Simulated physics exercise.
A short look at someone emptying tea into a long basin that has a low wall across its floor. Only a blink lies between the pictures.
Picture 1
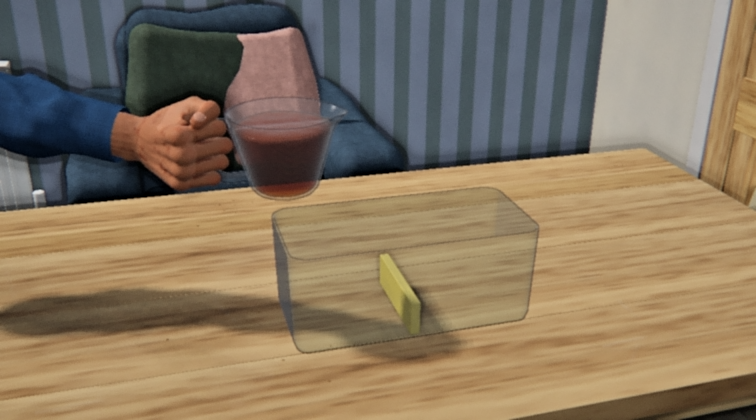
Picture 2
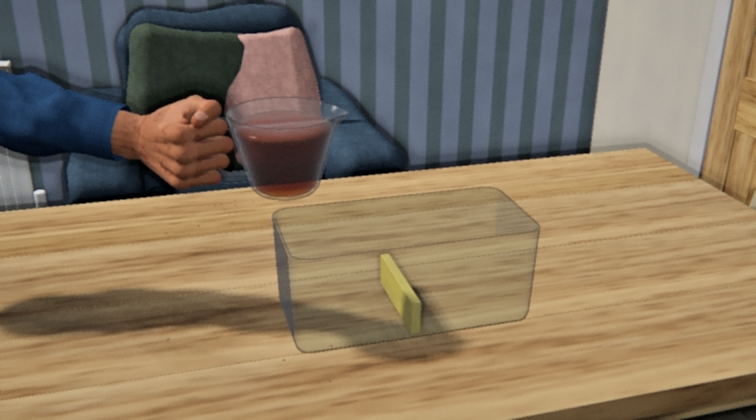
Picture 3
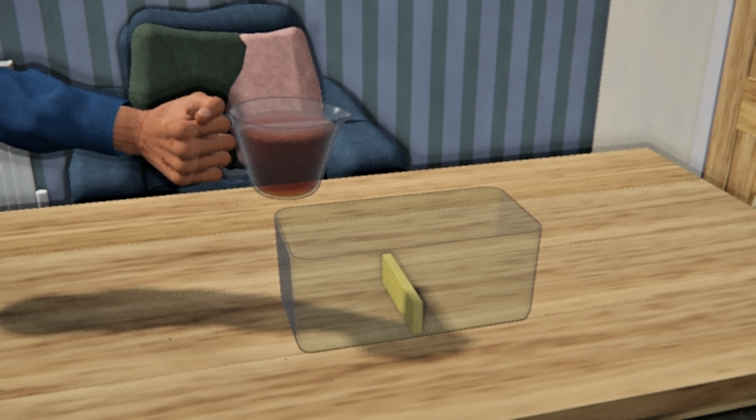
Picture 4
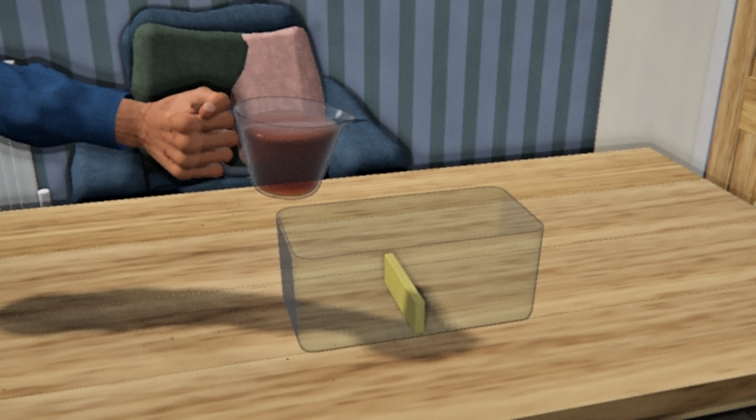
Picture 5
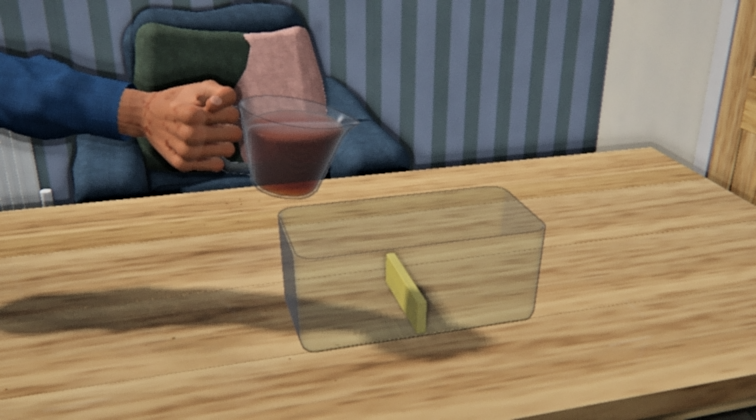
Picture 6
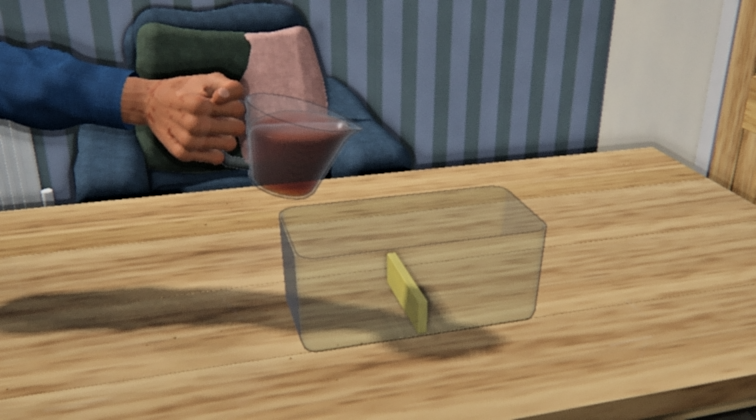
In the video, a hand holds a clear cup of reddish-brown liquid above a transparent rectangular basin with a low yellow wall across its floor, then gradually tilts the cup slightly to the right, the liquid remaining inside.
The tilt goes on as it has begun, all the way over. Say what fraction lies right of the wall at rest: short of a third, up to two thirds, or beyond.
In the end under a third is right of the wall.
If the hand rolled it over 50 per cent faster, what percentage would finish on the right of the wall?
About 20 per cent.
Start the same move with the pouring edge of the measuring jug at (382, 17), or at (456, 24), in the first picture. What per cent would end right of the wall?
Near 85 % and 70 %.
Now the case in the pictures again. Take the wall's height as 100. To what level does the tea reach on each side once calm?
The left part 50 per cent, the right part 10.
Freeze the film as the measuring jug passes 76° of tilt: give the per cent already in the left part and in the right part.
The left part 15 per cent, the right part 10.
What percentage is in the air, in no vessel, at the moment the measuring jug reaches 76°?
About 25 per cent.
A moment on, the measuring jug is tipped on its side and 51 per cent is still to pour, 14 is left of the wall and 11 right of it.
Next, the measuring jug is tipped right over and 5 per cent is still to pour, 71 is left of the wall and 20 right of it.
Then the measuring jug is tipped right over and 0 per cent is still to pour, 77 is left of the wall and 22 right of it.
Later the measuring jug is tipped right over and 0 per cent is still to pour, 77 is left of the wall and 22 right of it.
In the end 77 per cent lies left of the wall, 22 right of it and 1 outside.
